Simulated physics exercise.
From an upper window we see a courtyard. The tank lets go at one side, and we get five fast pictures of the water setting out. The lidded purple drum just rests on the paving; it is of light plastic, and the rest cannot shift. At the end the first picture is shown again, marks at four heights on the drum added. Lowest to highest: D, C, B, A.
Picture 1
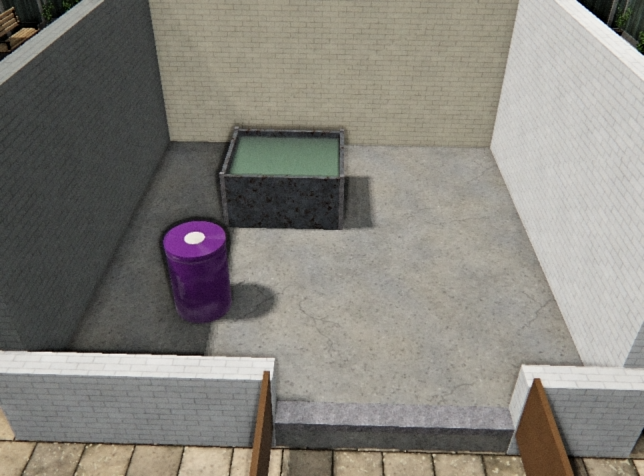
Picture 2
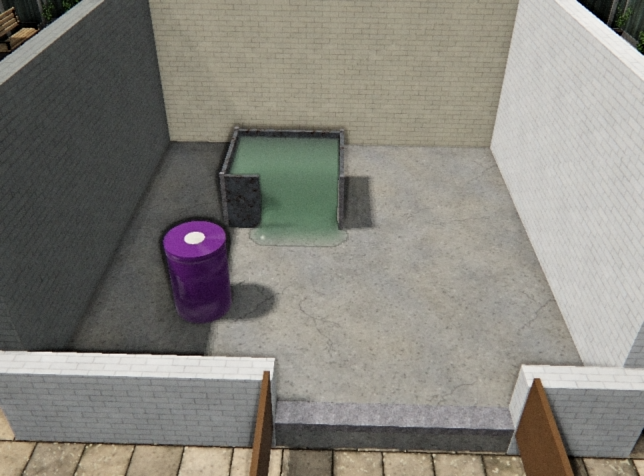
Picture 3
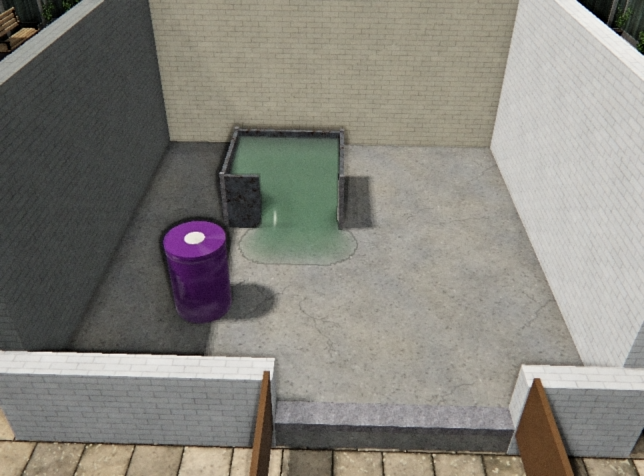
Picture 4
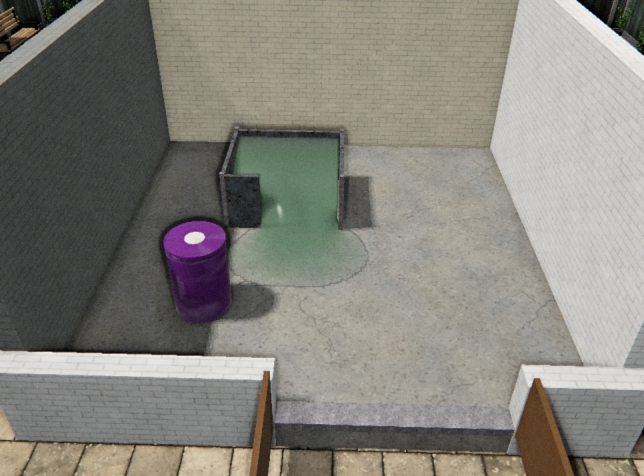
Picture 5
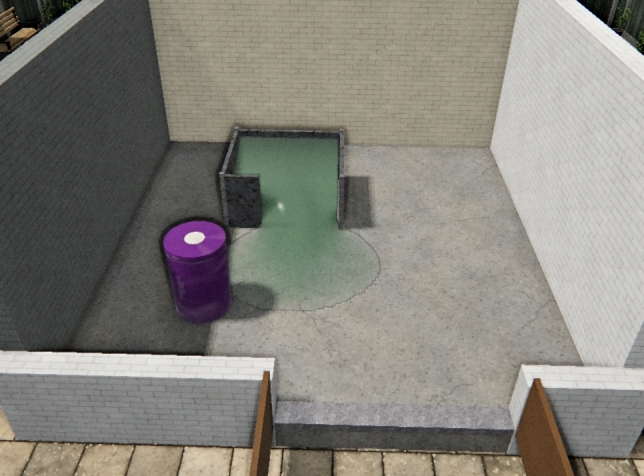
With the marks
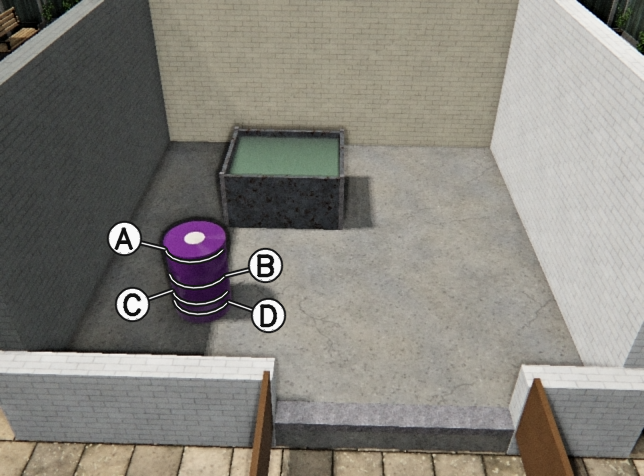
In a walled courtyard seen from above, a purple drum stands to the left in front of a dark tank full of green water. Part of the tank's front side opens, and the water pours out through the gap, spreading across the concrete in a widening rounded pool towards the motionless drum.
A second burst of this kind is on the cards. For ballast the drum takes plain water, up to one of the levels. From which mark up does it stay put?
Level D just does it.
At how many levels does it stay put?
All of the four.
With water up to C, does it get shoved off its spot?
No, not at all.
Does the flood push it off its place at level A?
No.
In white, A at (189, 262); B at (193, 287); C at (196, 304); D at (197, 314); from the bottom up D, C, B, A.
For level A, it does not move.
For level B, it does not move.
For level C, it does not move.
For level D, it does not move.
